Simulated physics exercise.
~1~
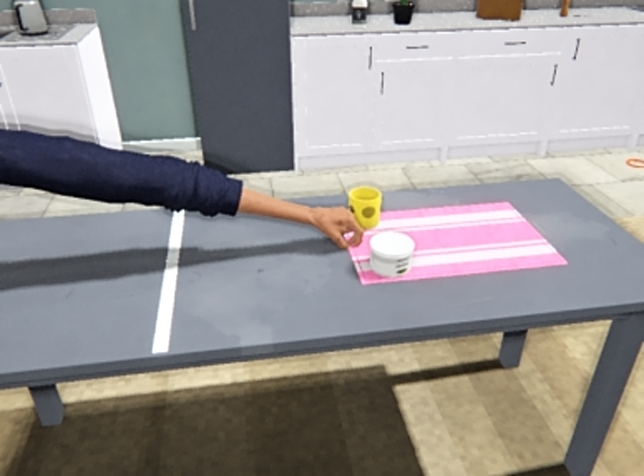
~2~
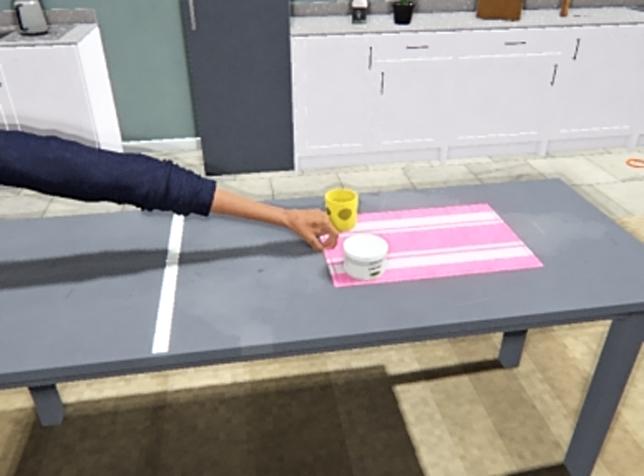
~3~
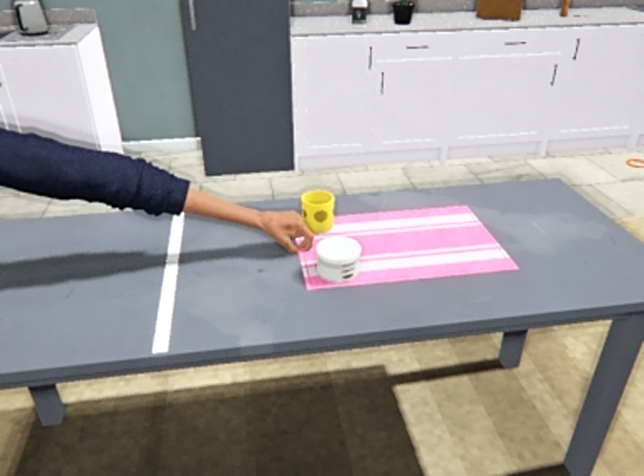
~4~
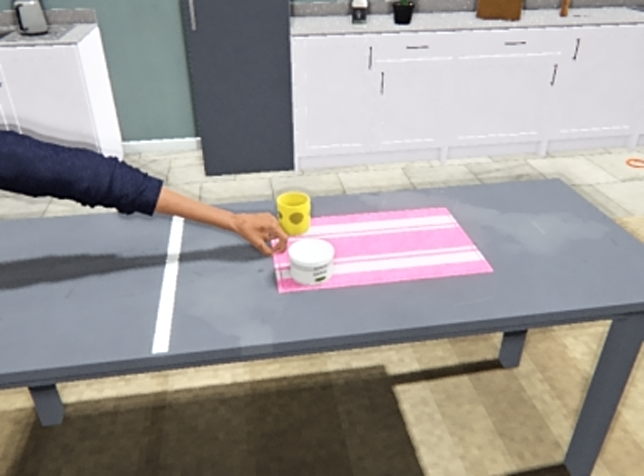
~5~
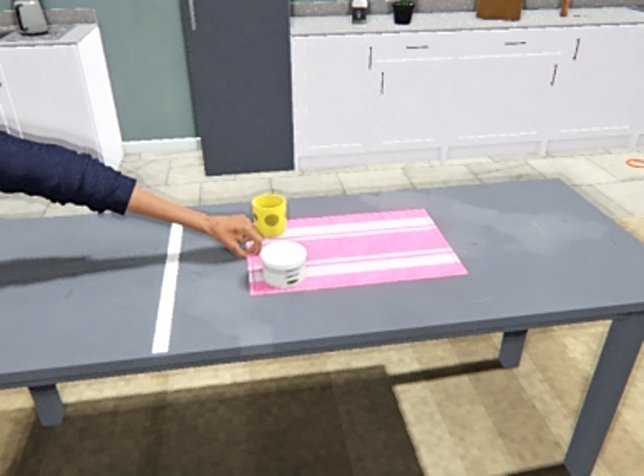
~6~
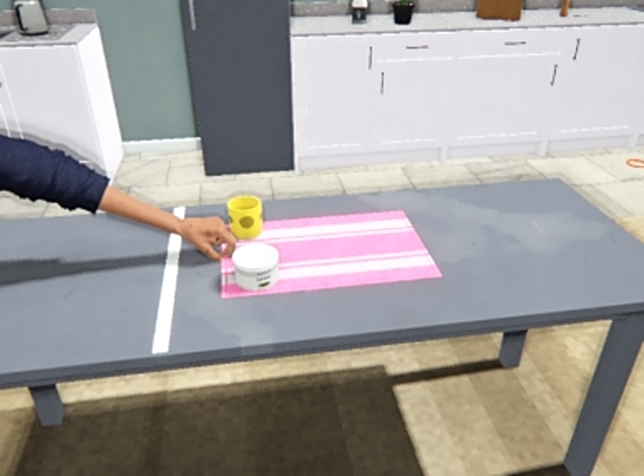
A hand pulled a pink striped table runner steadily leftward across a gray table, and the yellow mug and white tub on top rode along with it, drawing closer to a white strip of tape.
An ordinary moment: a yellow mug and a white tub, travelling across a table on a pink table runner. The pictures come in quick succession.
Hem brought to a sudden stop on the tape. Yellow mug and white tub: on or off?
Yellow mug - off; white tub - off.
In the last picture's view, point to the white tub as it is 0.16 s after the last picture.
Position at that time: (170, 275).
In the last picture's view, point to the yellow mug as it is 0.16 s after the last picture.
Position at that instant: (170, 225).
Then, 0.05 s after the last picture, hem short of the tape; yellow mug on the cloth near (221, 220); white tub on the cloth near (228, 270).
Then, 0.16 s after the last picture, hem at the tape; yellow mug ahead of the hem near (170, 225); white tub ahead of the hem near (170, 275).
At rest, hem at the tape; yellow mug ahead of the hem near (127, 229); white tub ahead of the hem near (117, 282). The yellow mug shoots off the front and the white tub slides clear of the cloth.
